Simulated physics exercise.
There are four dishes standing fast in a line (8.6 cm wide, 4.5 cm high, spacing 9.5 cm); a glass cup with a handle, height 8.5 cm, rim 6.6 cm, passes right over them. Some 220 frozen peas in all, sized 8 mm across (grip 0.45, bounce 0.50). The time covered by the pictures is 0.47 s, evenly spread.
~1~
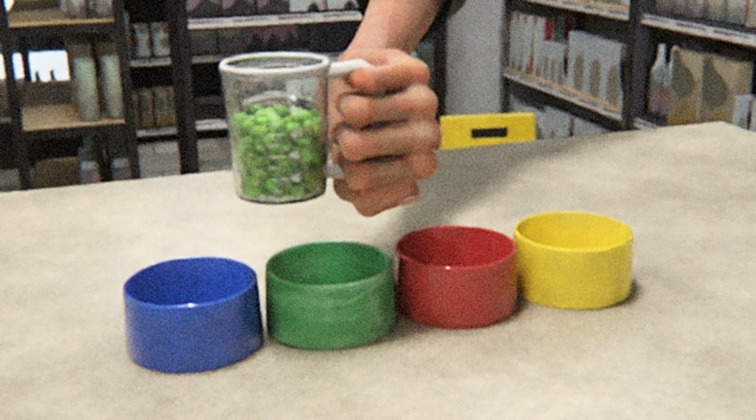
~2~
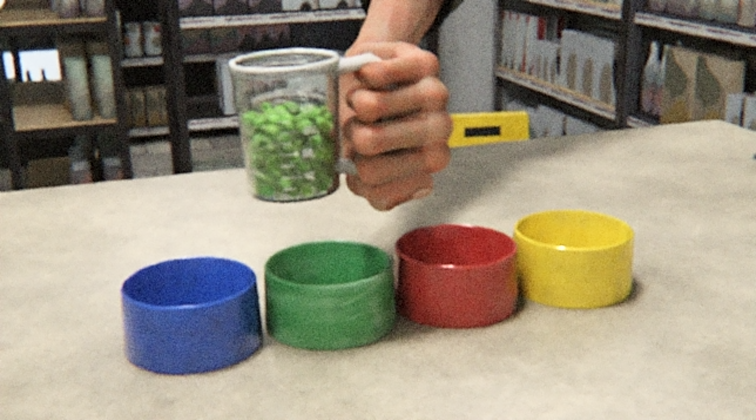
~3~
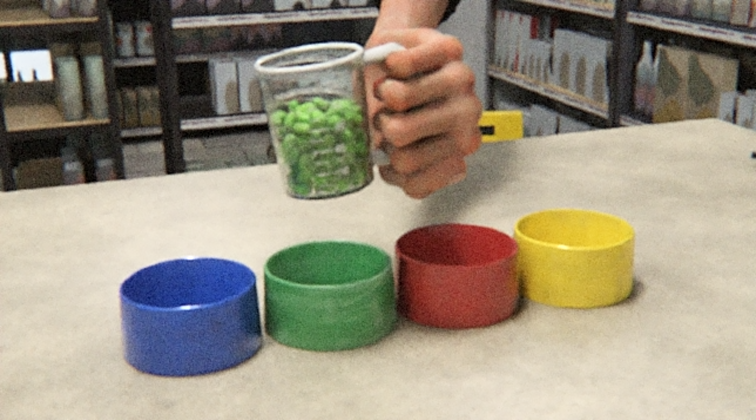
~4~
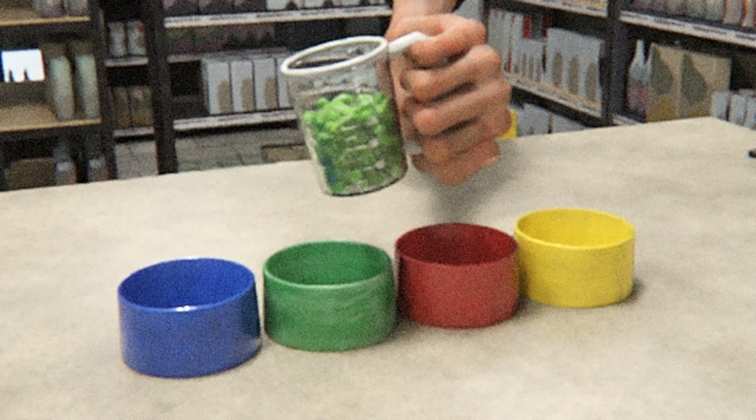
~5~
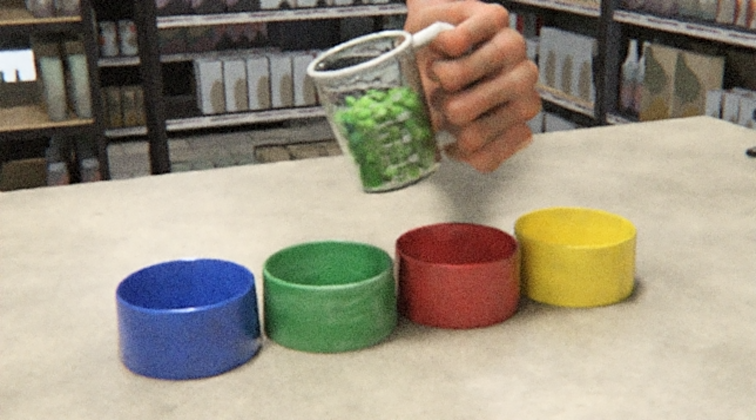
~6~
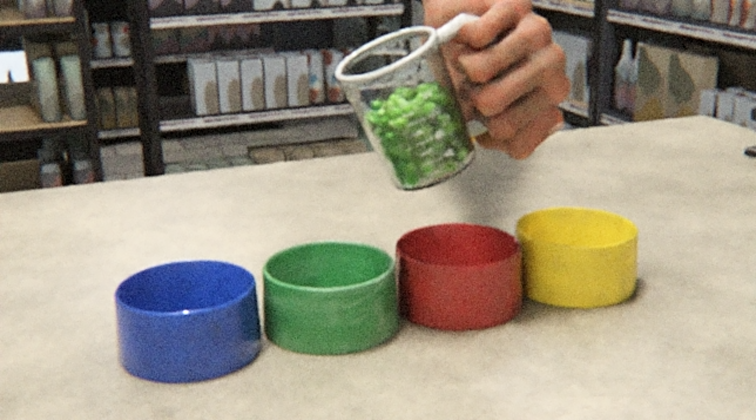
A clear cup of green peas, held by its handle in a hand, starts upright above the blue and green dishes in a row of four. The hand carries it rightward over the line, gradually tilting it leftward, until it leans above the green and red dishes with the peas still inside.
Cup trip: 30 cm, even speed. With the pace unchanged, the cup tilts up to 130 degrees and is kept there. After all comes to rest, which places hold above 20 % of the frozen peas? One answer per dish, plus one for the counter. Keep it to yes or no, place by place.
Place by place: Red no, blue no, green no, yellow yes, counter no.
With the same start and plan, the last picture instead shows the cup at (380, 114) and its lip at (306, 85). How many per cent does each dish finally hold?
Kept per dish: Red = 0, blue = 0, green = 0, yellow = 100.
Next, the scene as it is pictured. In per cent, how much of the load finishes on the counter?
Estimate: Close to 0 %.
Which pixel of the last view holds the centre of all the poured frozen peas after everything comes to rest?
I'd say roughly (578, 258).
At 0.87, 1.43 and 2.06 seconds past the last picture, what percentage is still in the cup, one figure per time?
100, 85, 0.
Then, 0.87 s after the last picture, tilt 73 degrees; cup holds 100 %.
Then, 1.43 s after the last picture, tilt 106 degrees; cup holds 85 %, yellow 15 %.
Then, 2.06 s after the last picture, tilt 130 degrees; cup holds 0 %, yellow 100 %.
In the end, red 0 %, blue 0 %, green 0 %, yellow 100 %, counter 0 %.
